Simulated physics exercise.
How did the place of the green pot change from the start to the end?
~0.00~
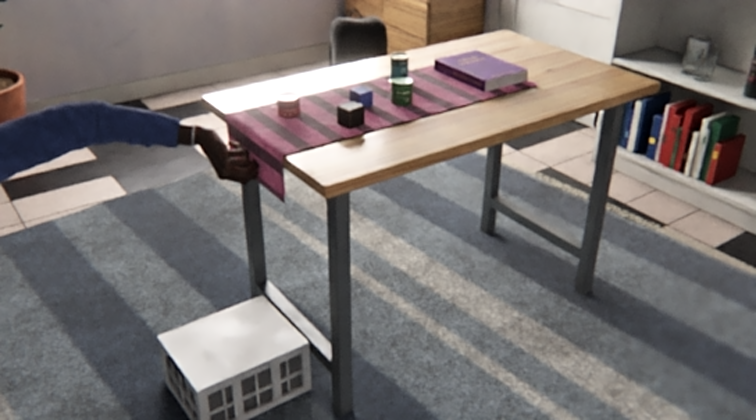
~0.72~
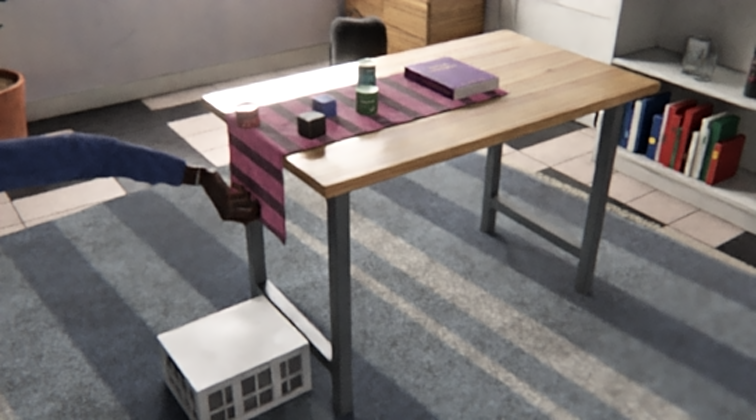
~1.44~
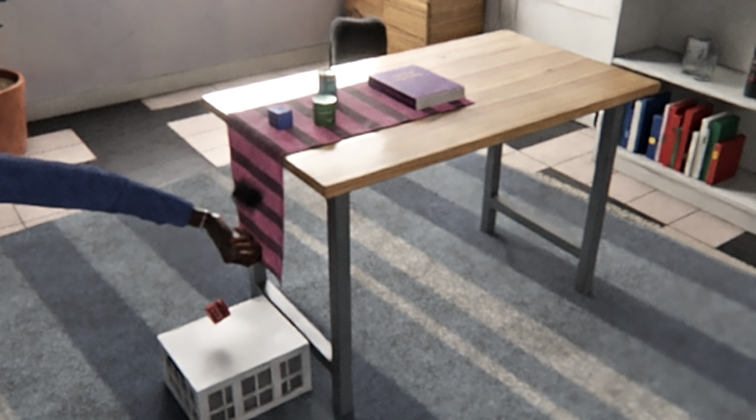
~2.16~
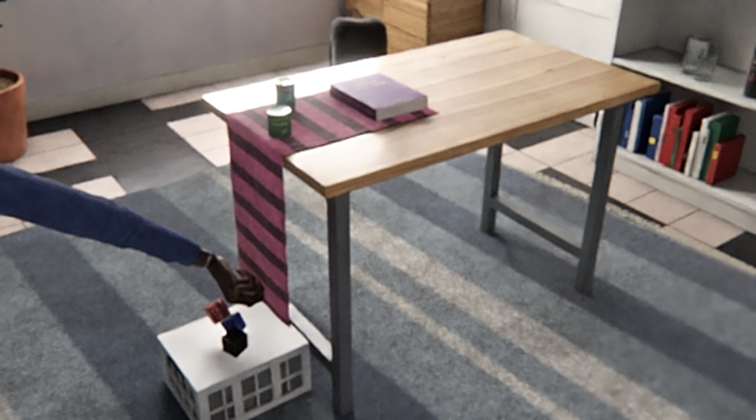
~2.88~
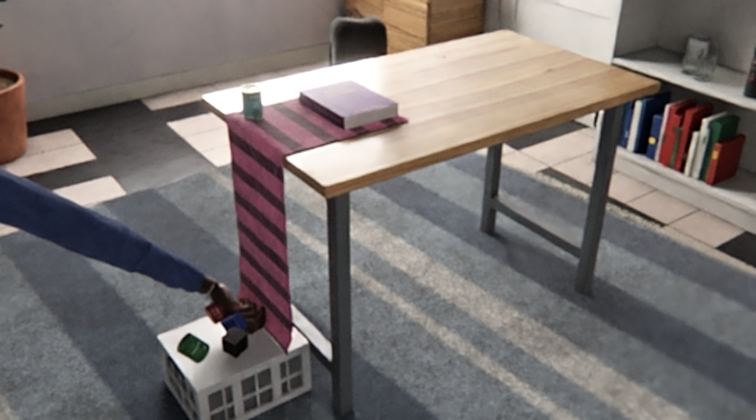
At the start the green pot stood on the striped cloth on top of the table, and by the end it lay down below on the white crate.
